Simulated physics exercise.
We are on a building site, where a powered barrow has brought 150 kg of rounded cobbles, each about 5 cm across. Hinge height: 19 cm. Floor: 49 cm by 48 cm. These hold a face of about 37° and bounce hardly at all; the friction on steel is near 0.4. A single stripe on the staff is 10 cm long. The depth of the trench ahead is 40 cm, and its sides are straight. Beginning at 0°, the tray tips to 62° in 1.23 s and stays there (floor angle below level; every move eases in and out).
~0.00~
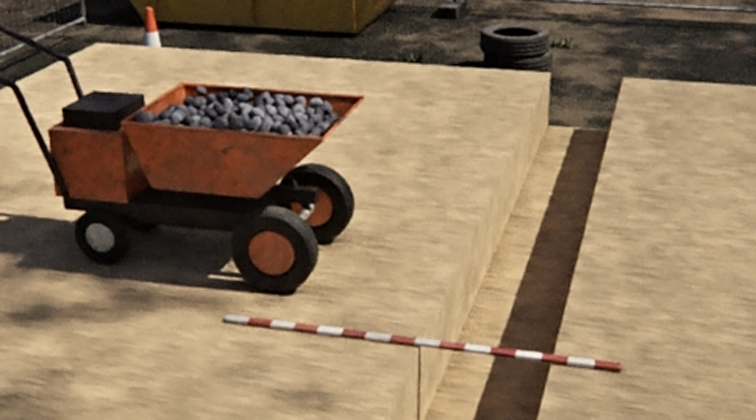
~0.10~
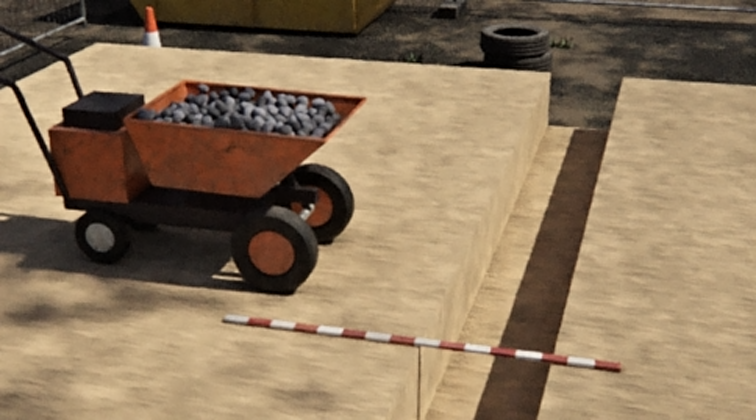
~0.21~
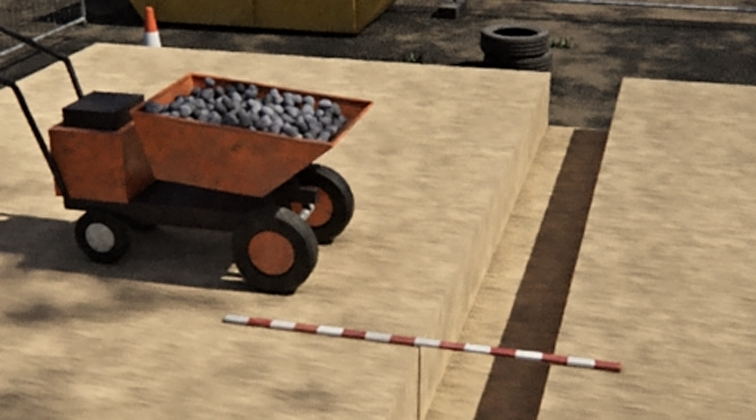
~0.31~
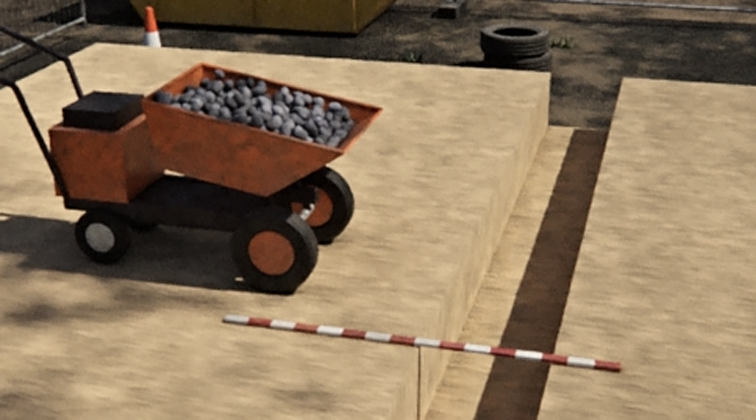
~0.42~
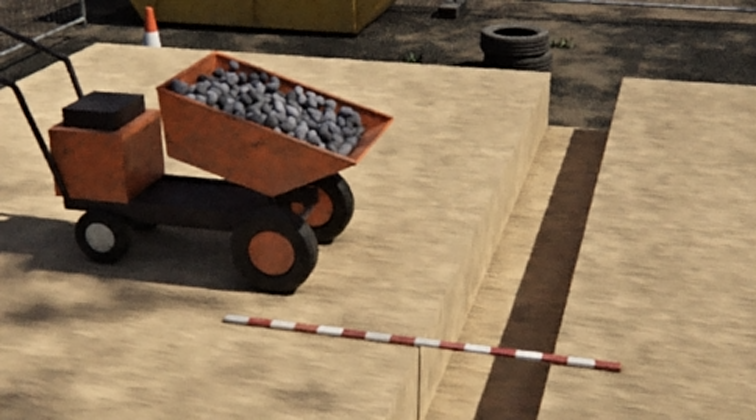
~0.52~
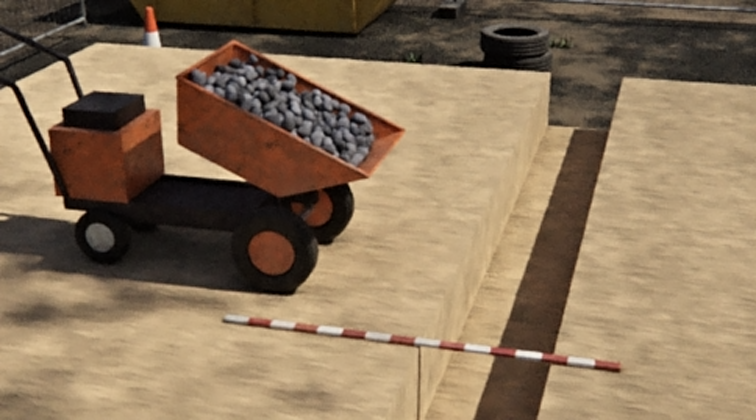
The orange tray of a small wheeled barrow, heaped with grey cobbles, tilted slowly at first and then more steeply toward the trench on the right, while its wheels stayed still.
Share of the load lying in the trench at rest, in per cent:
94 per cent.
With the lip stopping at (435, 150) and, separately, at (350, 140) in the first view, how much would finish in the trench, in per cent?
Roughly 60 percent for the first, and 100 percent for the second.
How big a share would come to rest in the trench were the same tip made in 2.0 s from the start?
Close to 95 percent, then.
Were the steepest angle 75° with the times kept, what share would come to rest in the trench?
It comes out at about 80 percent.
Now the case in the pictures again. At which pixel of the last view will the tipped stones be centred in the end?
Roughly (502, 351), I'd say.
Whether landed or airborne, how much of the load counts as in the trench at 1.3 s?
I'd put it near 20 per cent.
After 0.9 s the floor is at 52°; 100 % in the tray; the foremost stones are at (409, 209).
After 1.3 s the floor is at 62°; 69 % in the tray, 9 % short of the trench, 22 % in the trench; the foremost stones are at (511, 373).
After 1.7 s the floor is at 62°; 33 % in the tray, 9 % short of the trench, 57 % in the trench; the foremost stones are at (559, 361).
After 3.6 s the floor is at 62°; 0 % in the tray, 6 % short of the trench, 94 % in the trench; the foremost stones are at (561, 356).
